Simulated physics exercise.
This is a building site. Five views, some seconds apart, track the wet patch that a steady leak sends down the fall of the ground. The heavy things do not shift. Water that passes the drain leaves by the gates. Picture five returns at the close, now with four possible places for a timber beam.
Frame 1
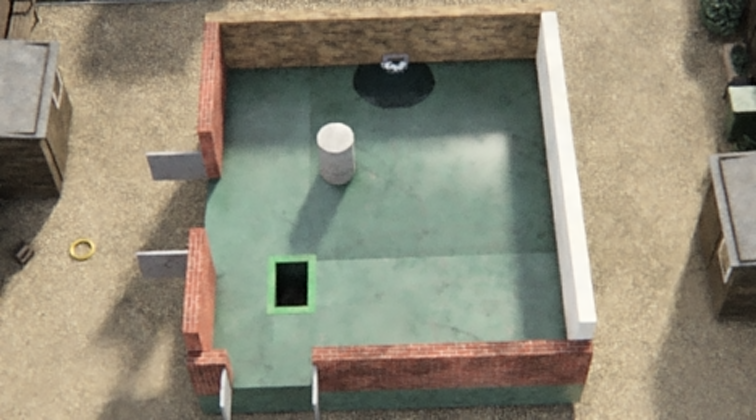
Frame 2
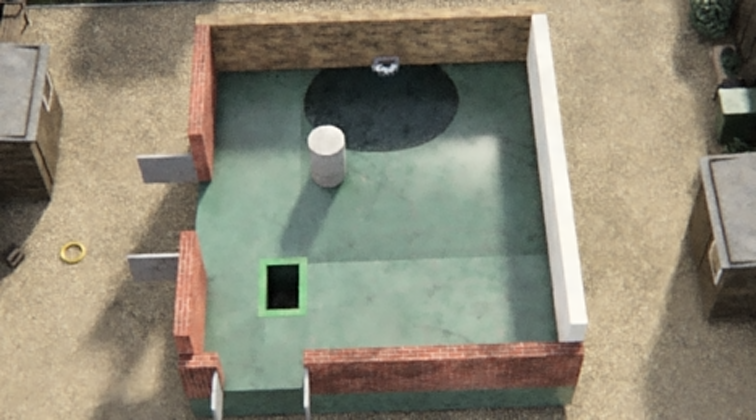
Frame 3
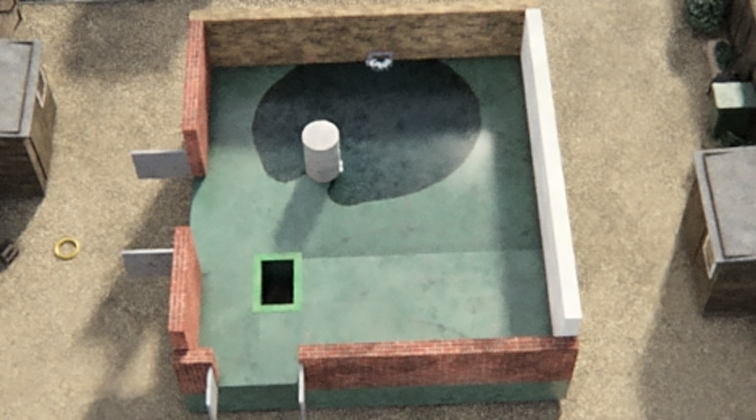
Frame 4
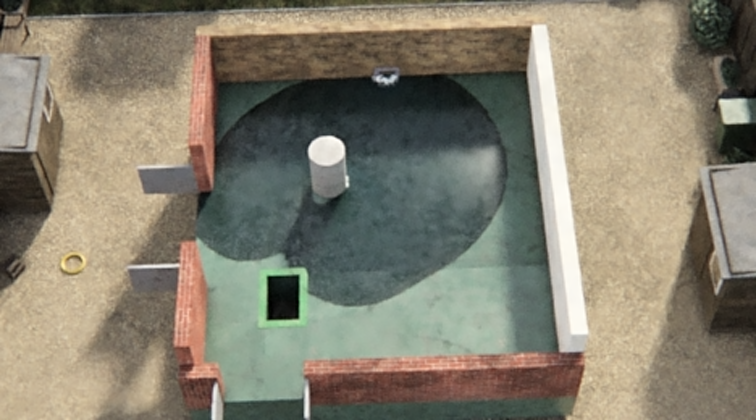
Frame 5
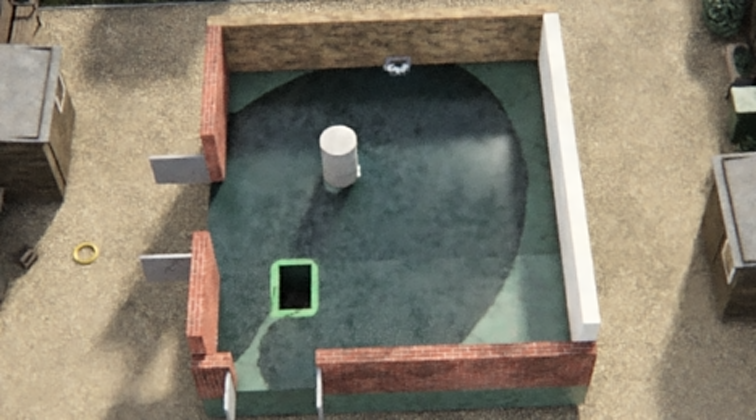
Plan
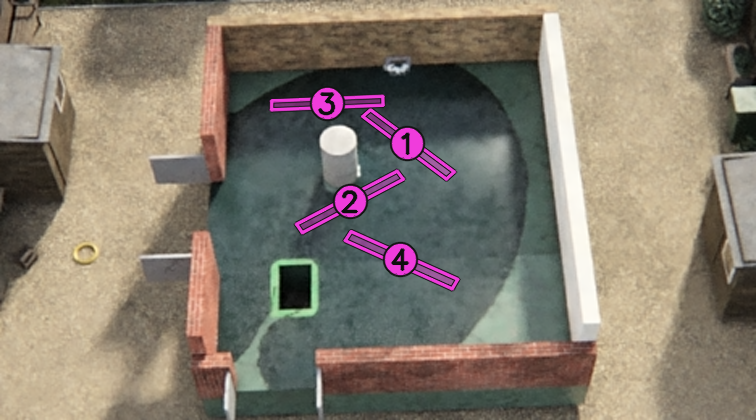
The footage shows a dark patch of water spreading from an outfall at the back wall of a walled green floor, passing around a pale cylinder, then reaching the green-edged gully and entering it near the open gates.
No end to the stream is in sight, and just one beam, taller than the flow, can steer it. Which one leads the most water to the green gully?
Take 3.
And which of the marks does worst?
2 it is.
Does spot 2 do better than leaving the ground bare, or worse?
It is worse.
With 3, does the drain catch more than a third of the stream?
No, it does not.
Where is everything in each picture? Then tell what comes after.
The first frame shows outfall at (396, 59); green gully at (292, 284); open gate at (274, 373); open gate at (219, 224); 3 % of the ground under water, visible out to (410, 102); green gully still dry.
In the second frame, 12 % of the ground under water, visible out to (355, 144); green gully still dry.
In the third frame, 26 % of the ground under water, visible out to (357, 200); green gully still dry.
In the fourth frame, 50 % of the ground under water, visible out to (351, 299); green gully still dry.
In the fifth frame, 72 % of the ground under water, visible out to (240, 336); green gully taking water.
In magenta, 1 from (366, 113) to (450, 175); 2 from (299, 228) to (400, 175); 3 from (271, 105) to (382, 100); 4 from (348, 236) to (454, 284).
With 1, about 18 % of the stream goes into the green gully, about 82 % out by the gates.
With 2, about 13 % of the stream goes into the green gully, about 87 % out by the gates.
With 3, about 25 % of the stream goes into the green gully, about 75 % out by the gates.
With 4, about 18 % of the stream goes into the green gully, about 82 % out by the gates.
